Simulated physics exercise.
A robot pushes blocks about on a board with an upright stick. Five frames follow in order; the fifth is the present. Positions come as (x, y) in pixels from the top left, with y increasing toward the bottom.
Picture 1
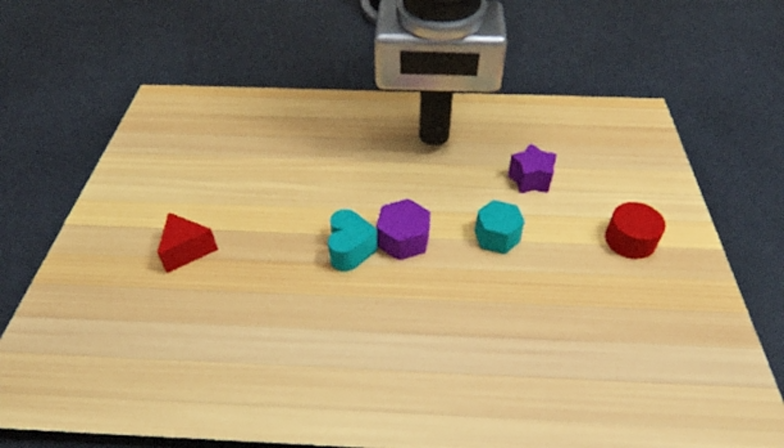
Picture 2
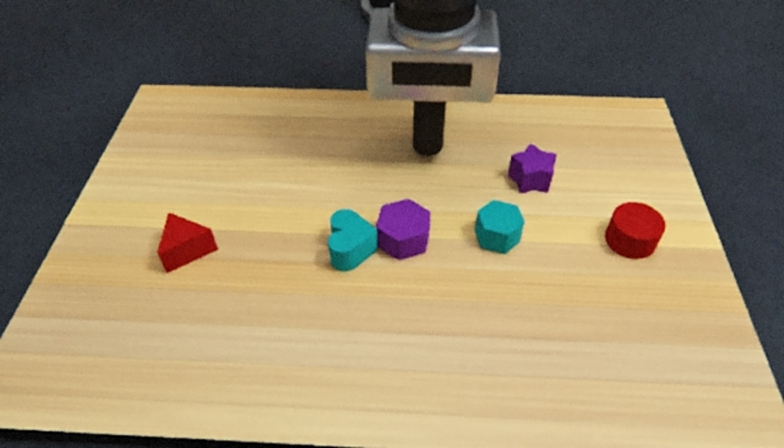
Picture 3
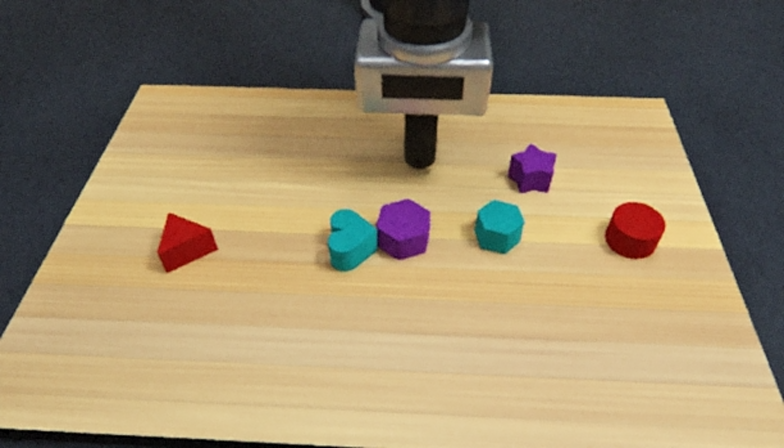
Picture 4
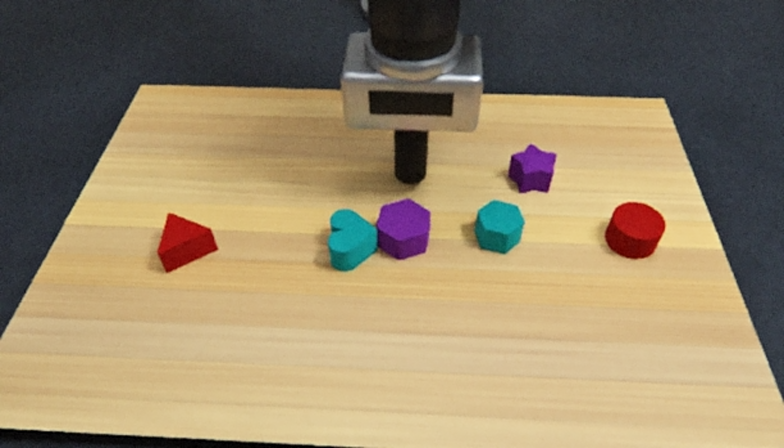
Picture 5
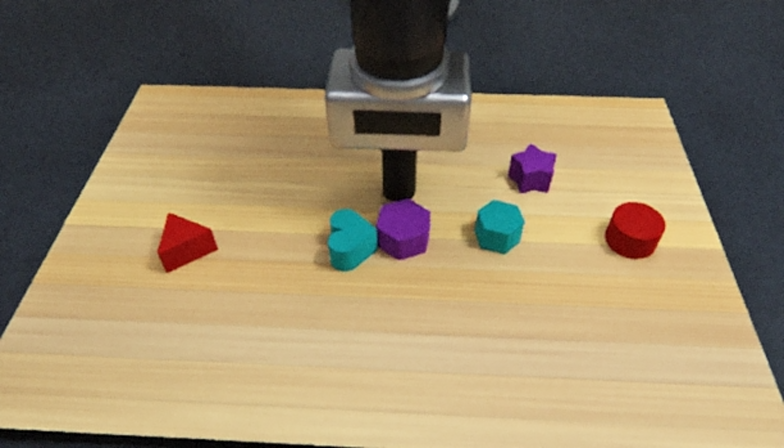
A robot arm with an upright black stick moved steadily down and slightly left over a wooden board, reaching just behind the purple hexagonal block, while the red, turquoise and purple blocks all stayed still.
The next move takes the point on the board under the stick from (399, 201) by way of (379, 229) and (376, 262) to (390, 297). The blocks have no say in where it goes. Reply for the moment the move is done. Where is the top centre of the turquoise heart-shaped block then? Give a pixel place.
So, by the moment the path ends, you'll find the top centre of the turquoise heart-shaped block at (334, 246).
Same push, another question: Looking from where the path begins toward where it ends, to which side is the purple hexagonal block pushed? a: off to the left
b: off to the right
I choose a.
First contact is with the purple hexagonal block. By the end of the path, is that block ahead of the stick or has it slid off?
The stick should slip past it.
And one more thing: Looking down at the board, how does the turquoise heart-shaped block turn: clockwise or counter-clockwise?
Direction: Clockwise.
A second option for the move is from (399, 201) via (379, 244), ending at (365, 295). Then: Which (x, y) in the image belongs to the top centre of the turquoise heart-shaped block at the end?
Roughly at (329, 244).
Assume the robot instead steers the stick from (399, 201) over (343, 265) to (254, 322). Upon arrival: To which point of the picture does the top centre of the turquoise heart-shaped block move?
It will likely be found at (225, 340).
The first path, step by step. One third of the way, stick at (379, 220); purple hexagonal block at (406, 235), turned 25° anticlockwise.
Two thirds of the way, stick at (375, 254); turquoise heart-shaped block at (334, 246), turned 30° clockwise; purple hexagonal block at (419, 254), turned 60° anticlockwise.
At the end, stick at (390, 288); turquoise heart-shaped block at (334, 246), turned 30° clockwise; purple hexagonal block at (432, 261), turned 90° anticlockwise.
